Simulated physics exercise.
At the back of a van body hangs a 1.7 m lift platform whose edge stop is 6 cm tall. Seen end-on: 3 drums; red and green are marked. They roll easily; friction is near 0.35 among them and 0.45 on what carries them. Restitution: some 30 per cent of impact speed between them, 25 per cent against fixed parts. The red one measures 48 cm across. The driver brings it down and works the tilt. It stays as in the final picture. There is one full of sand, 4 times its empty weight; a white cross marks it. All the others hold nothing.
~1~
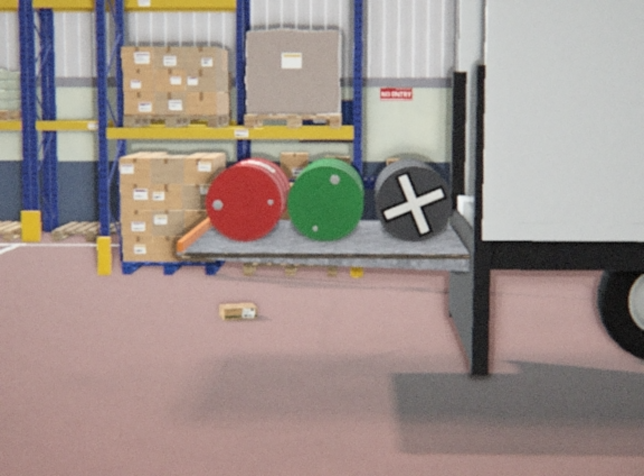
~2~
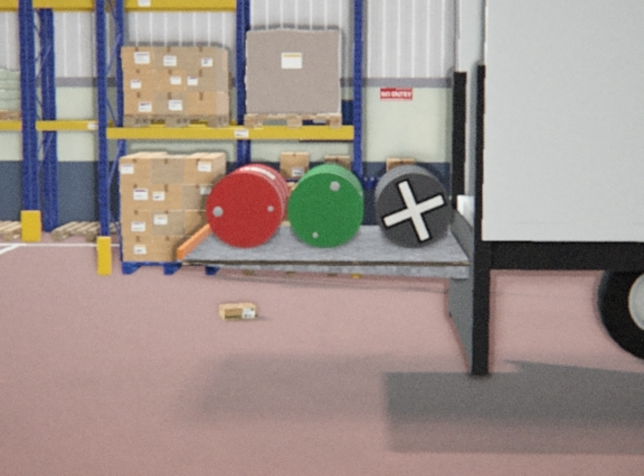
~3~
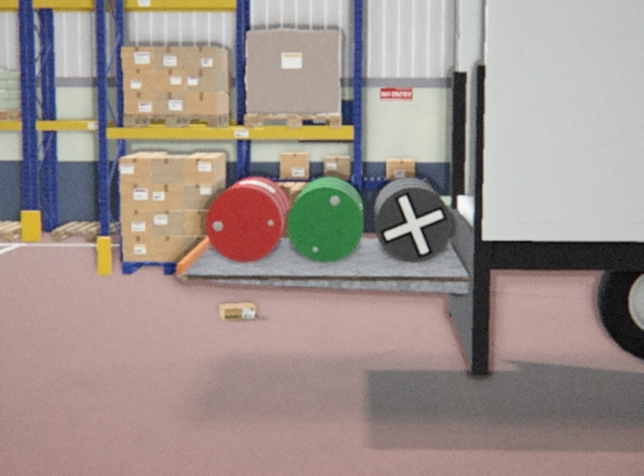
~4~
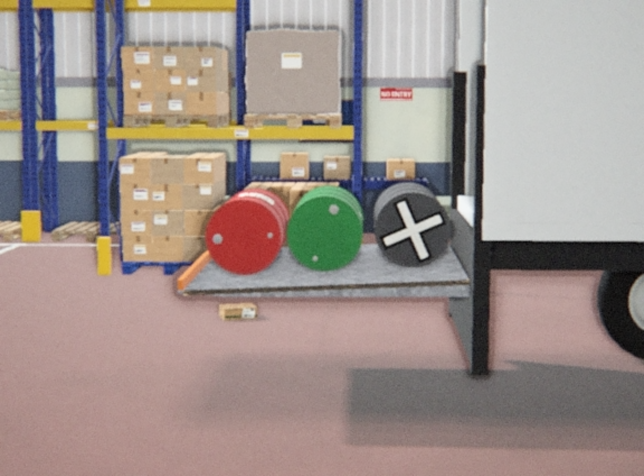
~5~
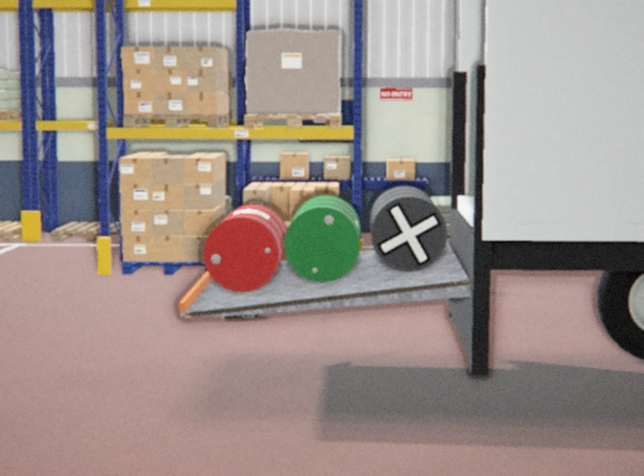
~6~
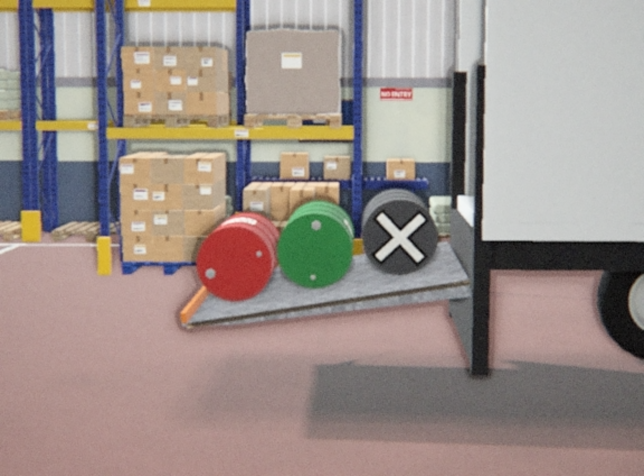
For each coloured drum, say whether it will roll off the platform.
Result - red falls off, green falls off.
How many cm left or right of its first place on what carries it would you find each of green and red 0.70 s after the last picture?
Green has shifted 30 left and red 30 left.
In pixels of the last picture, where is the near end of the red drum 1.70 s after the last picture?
Its near end sits close to (97, 361).
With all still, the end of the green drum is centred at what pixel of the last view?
Look near pixel (147, 361).
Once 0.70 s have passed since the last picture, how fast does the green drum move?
Around 0.4 m/s.
Then, 0.70 s past the sixth picture, red is on the plate, 5 cm from the stop, rolling left; green is on the plate, 50 cm from the stop, rolling left; 0 gone from the plate.
Then, 1.70 s past the sixth picture, red is off the lift, on the ground; green is over the stop and falling; 2 gone from the plate.
Finally (5.70 s after the last picture), red is on the ground; green is off the lift, on the ground; 3 gone from the plate.
